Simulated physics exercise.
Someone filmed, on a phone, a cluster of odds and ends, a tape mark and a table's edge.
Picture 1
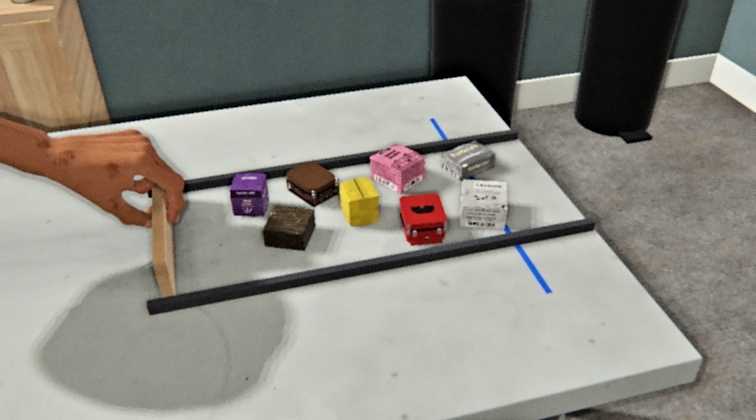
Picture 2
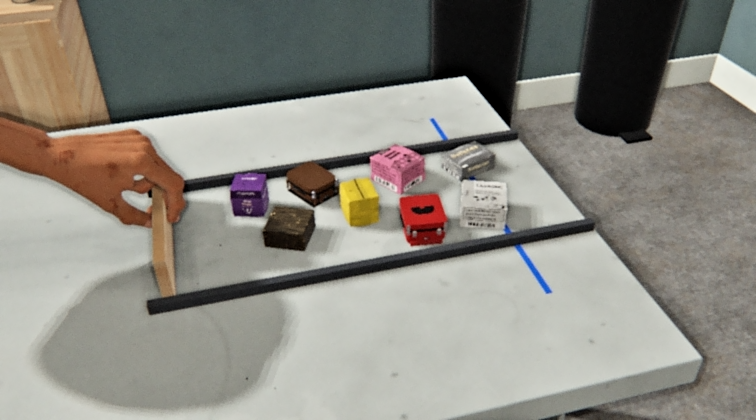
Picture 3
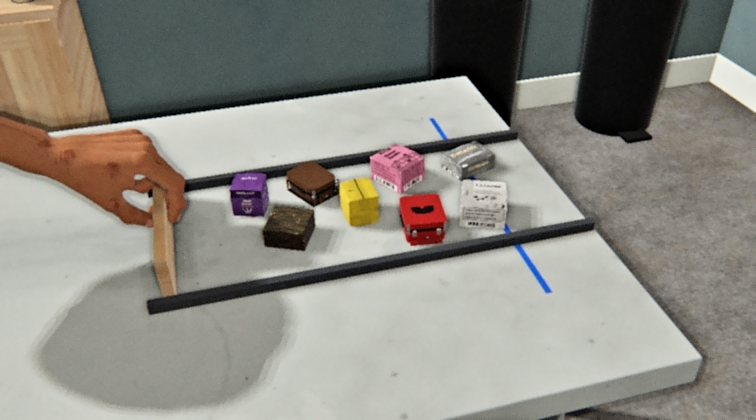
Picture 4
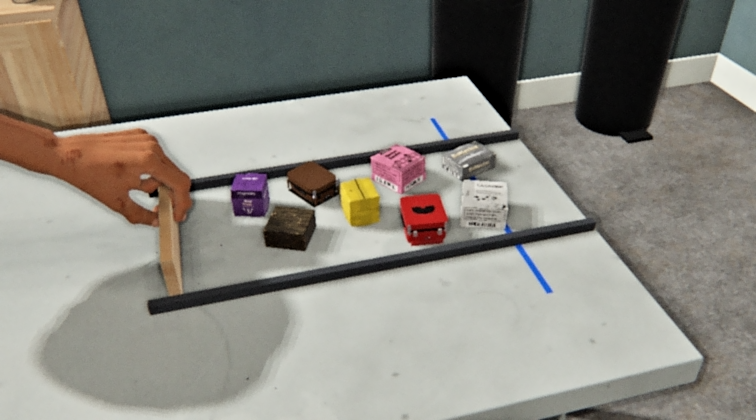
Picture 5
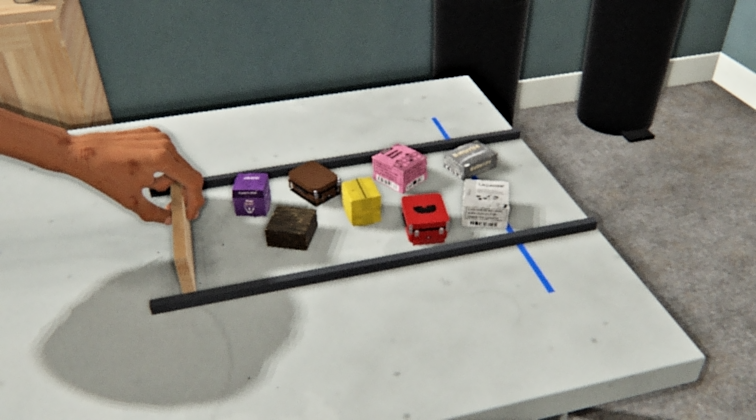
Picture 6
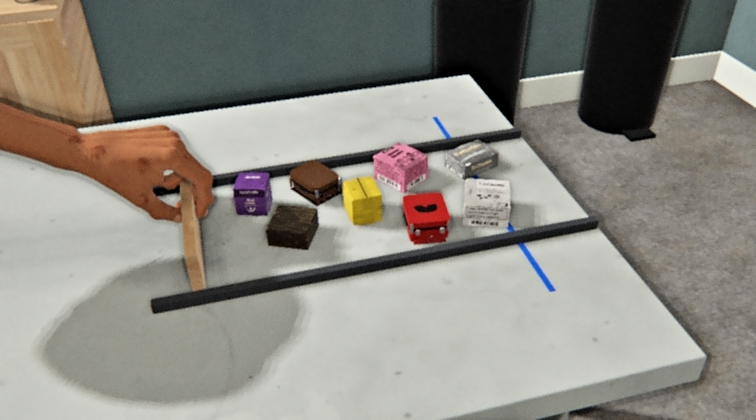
A hand held a wooden board upright at the left of a tabletop, then slid it a little to the right between two dark rails, while the small colourful boxes ahead stayed put.
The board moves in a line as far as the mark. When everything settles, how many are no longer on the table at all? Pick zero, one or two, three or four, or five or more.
One or two are off the table.
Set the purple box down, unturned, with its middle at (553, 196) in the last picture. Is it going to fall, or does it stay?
That one drops down.
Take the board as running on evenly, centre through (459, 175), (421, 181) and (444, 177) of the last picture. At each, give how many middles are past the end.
In order: 1, 0, 1.
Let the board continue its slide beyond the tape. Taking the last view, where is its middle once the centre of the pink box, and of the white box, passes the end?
First near (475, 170), second near (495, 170).
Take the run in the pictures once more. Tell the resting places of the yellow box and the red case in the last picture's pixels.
Yellow box: About (535, 170); red case: About (530, 212).
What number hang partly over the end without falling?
Tally: 1.
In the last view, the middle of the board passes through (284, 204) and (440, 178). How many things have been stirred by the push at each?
3 and 8.
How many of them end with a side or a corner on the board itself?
3 touch it.
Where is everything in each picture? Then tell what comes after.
The first picture shows grey box (468, 160); white box (484, 204); pink box (398, 168); board (163, 225); tape (480, 191).
The second picture shows white box (484, 204); board (163, 225).
The third picture shows pink box (398, 168); black block (290, 228).
The fourth picture shows grey box (469, 161); yellow box (360, 202).
The fifth picture shows white box (486, 203); purple box (252, 195).
The sixth picture shows grey box (471, 159); white box (487, 202); pink box (401, 167); board (191, 220); tape (484, 189).
Early on, none off yet; grey box at rest near (471, 159); white box at rest near (487, 202); pink box at rest near (401, 167).
A while later, none off yet; grey box travelled about its own width near (506, 156); white box travelled a little near (504, 204); pink box travelled well along near (470, 159).
Finally, the number that fall off is one or two; lost, pink box and grey box.
